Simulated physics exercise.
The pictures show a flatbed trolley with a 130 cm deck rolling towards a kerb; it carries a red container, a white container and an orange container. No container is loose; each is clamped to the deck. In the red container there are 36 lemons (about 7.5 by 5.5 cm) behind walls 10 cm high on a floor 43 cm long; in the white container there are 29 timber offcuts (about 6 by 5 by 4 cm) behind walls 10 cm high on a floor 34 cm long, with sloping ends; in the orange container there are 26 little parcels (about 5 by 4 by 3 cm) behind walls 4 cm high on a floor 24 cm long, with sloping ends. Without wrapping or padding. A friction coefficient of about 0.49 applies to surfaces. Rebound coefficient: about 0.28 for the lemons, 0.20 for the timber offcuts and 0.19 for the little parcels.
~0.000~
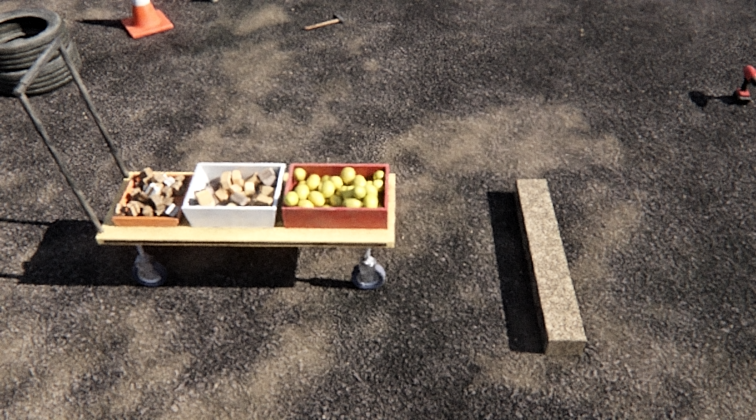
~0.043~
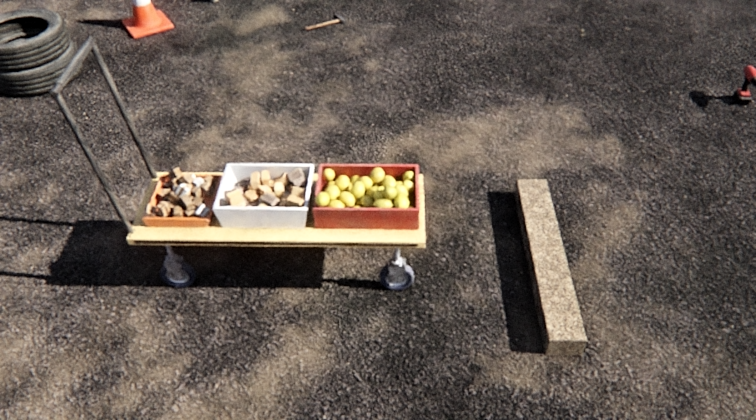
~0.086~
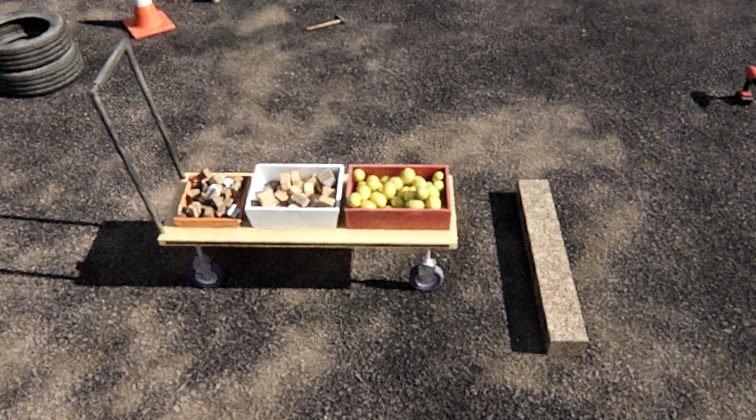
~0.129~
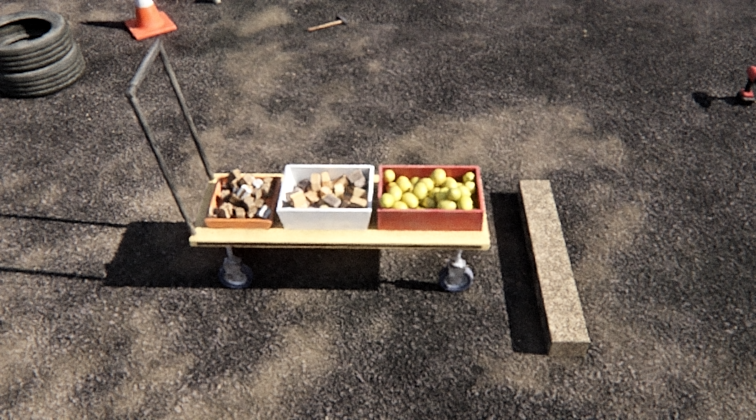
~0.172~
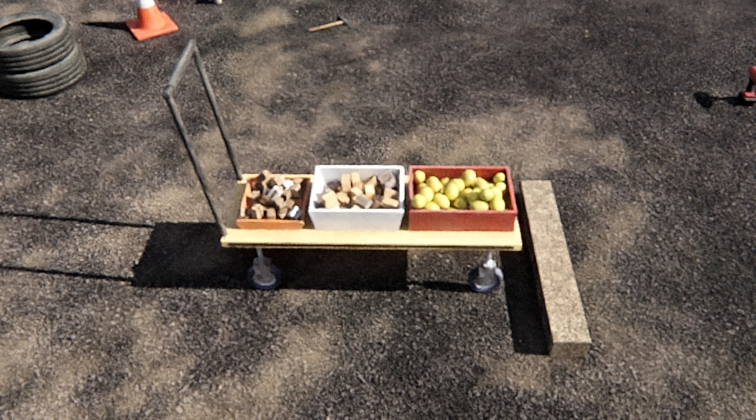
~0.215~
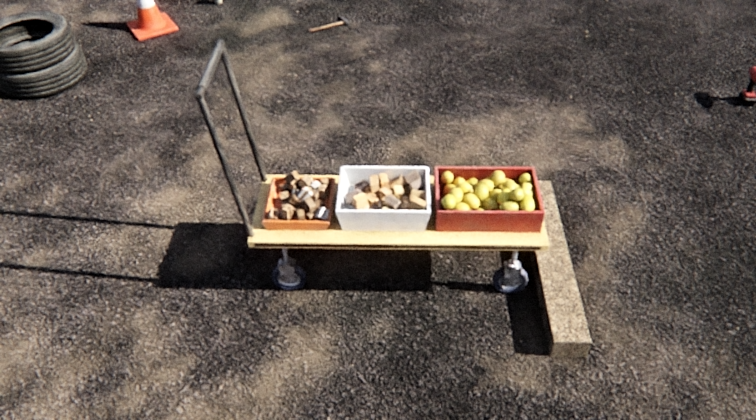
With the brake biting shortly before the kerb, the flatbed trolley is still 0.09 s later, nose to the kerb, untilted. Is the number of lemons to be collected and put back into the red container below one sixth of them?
Yes: The spill doesn't reach a sixth.
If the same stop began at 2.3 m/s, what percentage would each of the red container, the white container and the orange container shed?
Then the red container sheds 10 per cent of its load, the white container 0 per cent, and the orange container 20 per cent.
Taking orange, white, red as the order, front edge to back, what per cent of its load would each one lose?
With that order the red container sheds 10 per cent of its load, the white container 0 per cent, and the orange container 30 per cent.
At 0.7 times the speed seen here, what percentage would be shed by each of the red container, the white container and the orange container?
Red container 10, white container 0, orange container 20 per cent.
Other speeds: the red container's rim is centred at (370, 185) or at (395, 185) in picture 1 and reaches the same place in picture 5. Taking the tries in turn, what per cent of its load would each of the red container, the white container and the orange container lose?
For the red container it's 10 % and then 0 %, for the white container 0 % and then 0 %, and for the orange container 20 % and then 10 %.
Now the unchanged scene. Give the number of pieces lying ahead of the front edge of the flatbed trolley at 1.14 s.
Close to 3.
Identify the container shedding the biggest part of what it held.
That would be the orange container.
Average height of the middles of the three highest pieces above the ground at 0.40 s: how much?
Roughly 60 cm.
After 0.28 s, 0 of 36 out of the red container, 0 of 29 out of the white container and 0 of 26 out of the orange container.
After 0.40 s, 2 of 36 out of the red container, 1 of 29 out of the white container and 8 of 26 out of the orange container.
After 0.63 s, 3 of 36 out of the red container, 1 of 29 out of the white container and 8 of 26 out of the orange container.
When it is over (at 1.14 s), 3 of 36 out of the red container, 1 of 29 out of the white container and 9 of 26 out of the orange container. Asked share, 3 of 36, 8 per cent.
